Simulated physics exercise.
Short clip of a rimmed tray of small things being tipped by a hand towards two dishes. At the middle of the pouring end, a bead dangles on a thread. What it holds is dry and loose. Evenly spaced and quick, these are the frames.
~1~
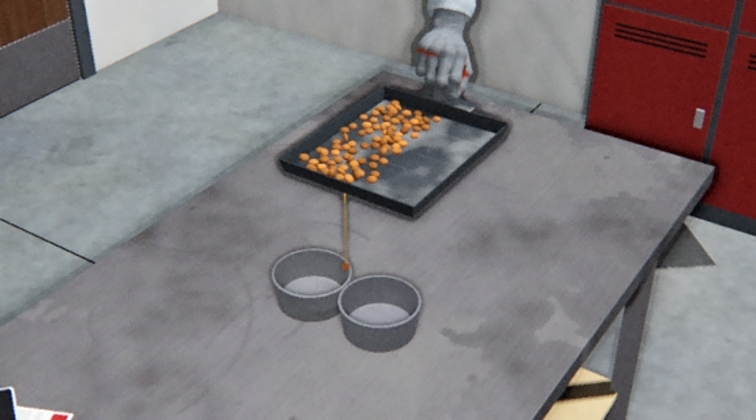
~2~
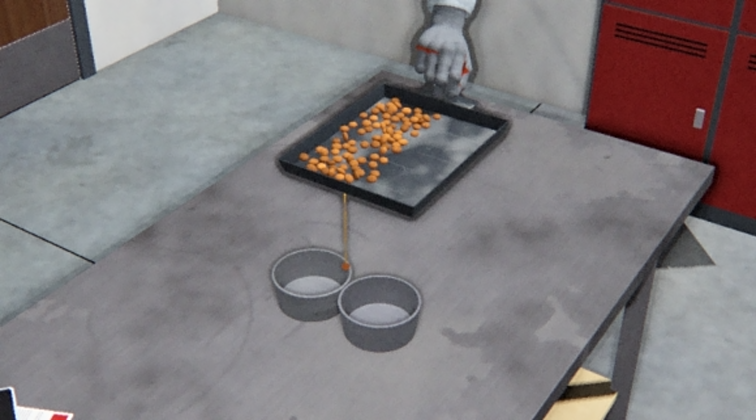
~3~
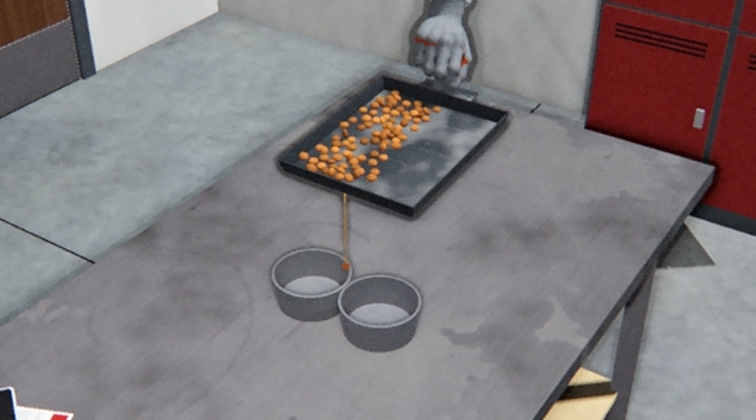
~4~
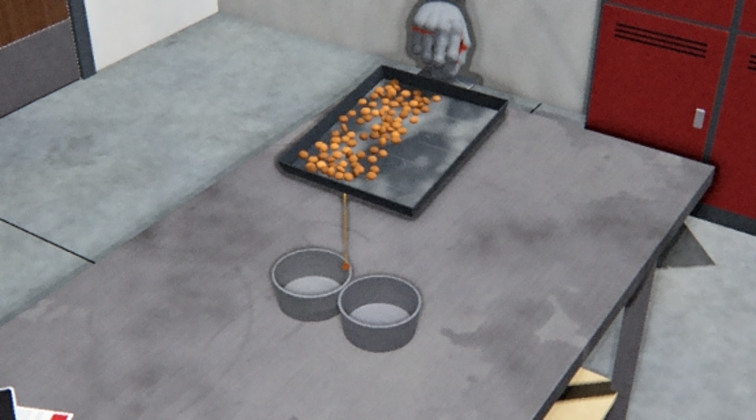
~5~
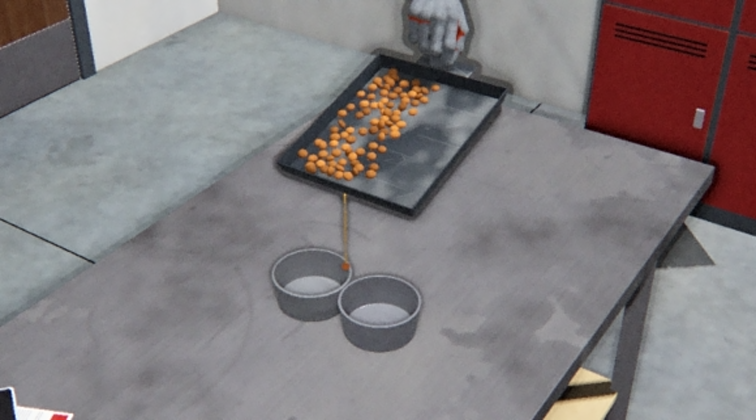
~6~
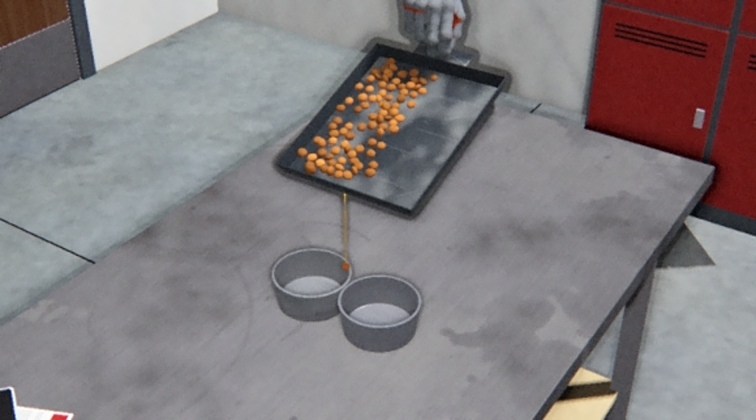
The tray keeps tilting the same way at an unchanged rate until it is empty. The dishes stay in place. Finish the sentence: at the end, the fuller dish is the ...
At the end, the fuller dish is the left-hand one.
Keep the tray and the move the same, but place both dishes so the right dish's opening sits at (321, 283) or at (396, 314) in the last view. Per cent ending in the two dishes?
It comes to about 70 per cent the first time and about 50 per cent the second.
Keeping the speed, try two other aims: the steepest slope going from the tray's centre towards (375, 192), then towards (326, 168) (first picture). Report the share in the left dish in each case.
10 % then 40 %, roughly.
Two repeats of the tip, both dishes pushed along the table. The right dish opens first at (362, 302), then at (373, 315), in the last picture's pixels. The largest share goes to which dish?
In the first try it's the left-side dish, and in the second it's the left-side dish.
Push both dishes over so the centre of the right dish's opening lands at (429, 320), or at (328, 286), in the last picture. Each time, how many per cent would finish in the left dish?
About 30 and 30 per cent respectively.
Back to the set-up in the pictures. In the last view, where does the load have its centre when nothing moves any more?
Roughly at (298, 307), give or take.
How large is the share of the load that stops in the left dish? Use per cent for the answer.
Result: Near 40 %.
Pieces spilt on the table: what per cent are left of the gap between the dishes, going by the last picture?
Left fraction: Around 100 per cent.
Shortly afterwards, tray tipped steeply; all but a few on the tray; only a few in the air.
Next, tray tipped past a quarter turn; near a third on the tray; near a quarter in the left dish; near a quarter outside both; near a quarter in the air.
Some moments later, tray tipped past a quarter turn; a little in the right dish; near half in the left dish; near half outside both.
In the end, tray tipped past a quarter turn; a little in the right dish; near half in the left dish; near half outside both.
